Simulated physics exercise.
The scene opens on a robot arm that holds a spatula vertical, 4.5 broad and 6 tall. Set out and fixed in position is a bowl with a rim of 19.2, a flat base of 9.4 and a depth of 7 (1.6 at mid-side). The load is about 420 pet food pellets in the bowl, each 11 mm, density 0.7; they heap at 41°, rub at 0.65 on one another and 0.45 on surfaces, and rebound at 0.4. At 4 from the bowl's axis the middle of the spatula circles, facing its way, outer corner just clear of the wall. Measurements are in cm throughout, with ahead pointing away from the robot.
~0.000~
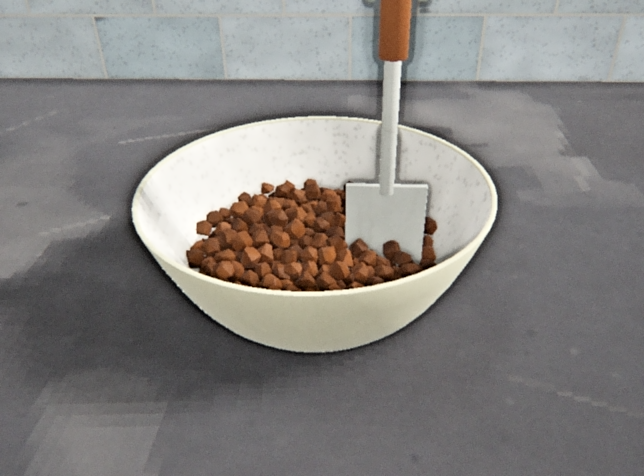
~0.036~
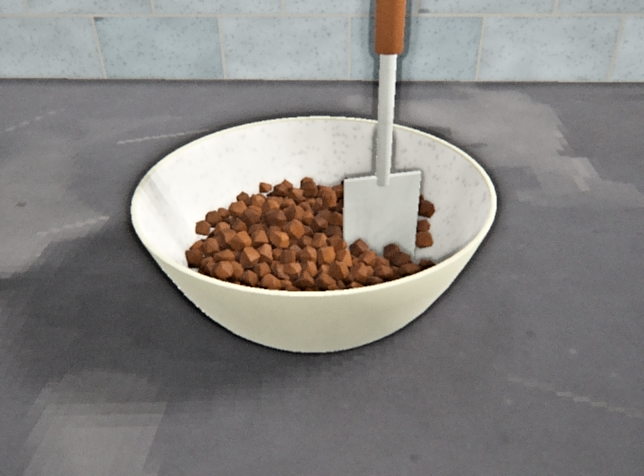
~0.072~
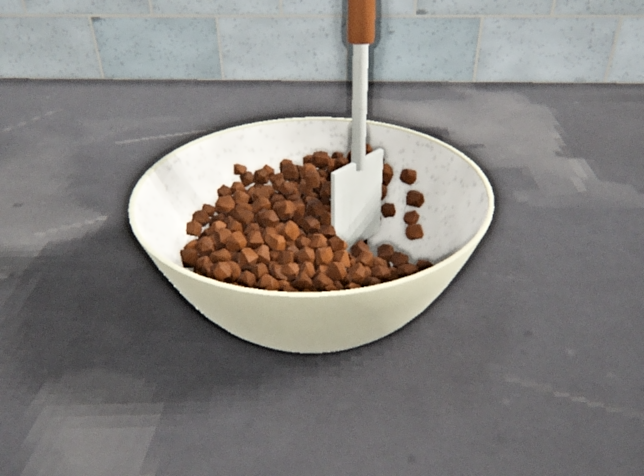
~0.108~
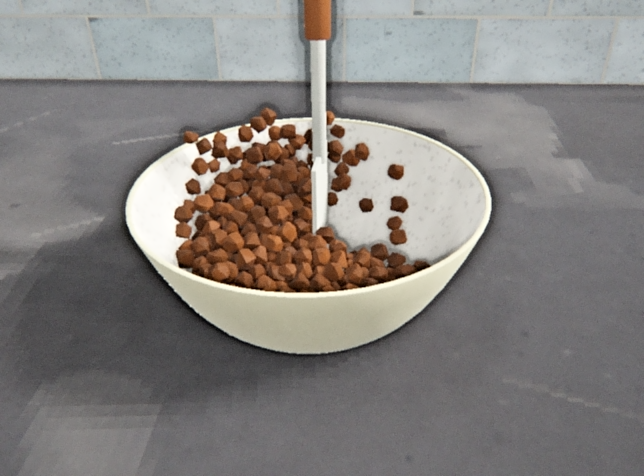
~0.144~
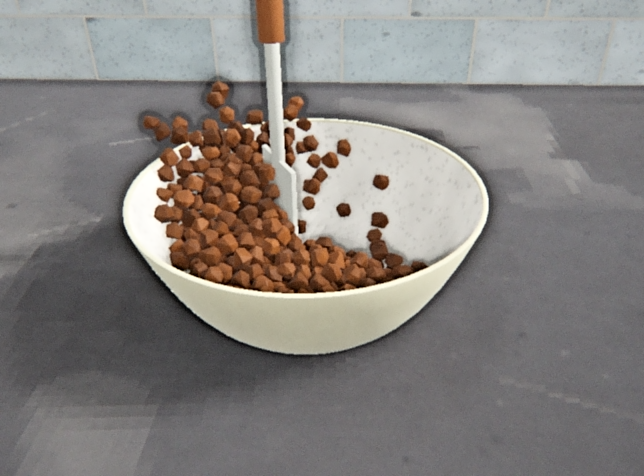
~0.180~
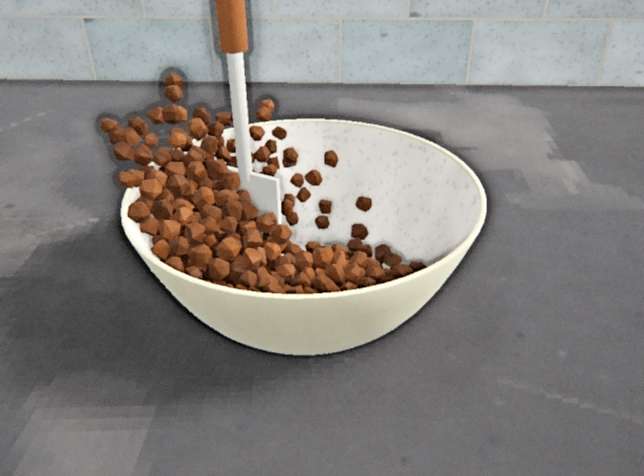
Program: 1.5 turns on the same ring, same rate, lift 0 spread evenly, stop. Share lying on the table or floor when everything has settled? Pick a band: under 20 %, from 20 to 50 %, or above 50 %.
From 20 to 50 %.
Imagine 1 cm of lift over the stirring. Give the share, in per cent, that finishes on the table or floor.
My guess is close to 25 per cent.
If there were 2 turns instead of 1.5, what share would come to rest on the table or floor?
I'd reckon near 35 per cent.
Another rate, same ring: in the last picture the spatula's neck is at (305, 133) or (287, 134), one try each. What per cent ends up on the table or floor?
Around 10 and 15 percent, in that order.
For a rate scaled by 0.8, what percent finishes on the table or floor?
About 15 per cent.
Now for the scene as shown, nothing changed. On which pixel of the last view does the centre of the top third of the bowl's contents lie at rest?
Centre, approx.: (230, 281).
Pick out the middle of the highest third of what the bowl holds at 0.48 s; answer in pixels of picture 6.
Around (306, 157).
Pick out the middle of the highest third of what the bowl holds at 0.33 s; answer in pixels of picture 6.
Look near (387, 249) for its middle.
By 0.33 s, 302° round, highest piece 10 above the table; 357 in the bowl, 25 on the table or floor, 37 in flight or on the tool.
By 0.48 s, 88° round, highest piece 9 above the table; 323 in the bowl, 80 on the table or floor, 16 in flight or on the tool.
By 0.76 s, 180° round, highest piece 7 above the table; 297 in the bowl, 121 on the table or floor, 1 in flight or on the tool.
By 1.46 s, 180° round, highest piece 6 above the table; 297 in the bowl, 122 on the table or floor.
Final count, 297 in the bowl, 122 on the table or floor. That is 29 % on the table or floor.
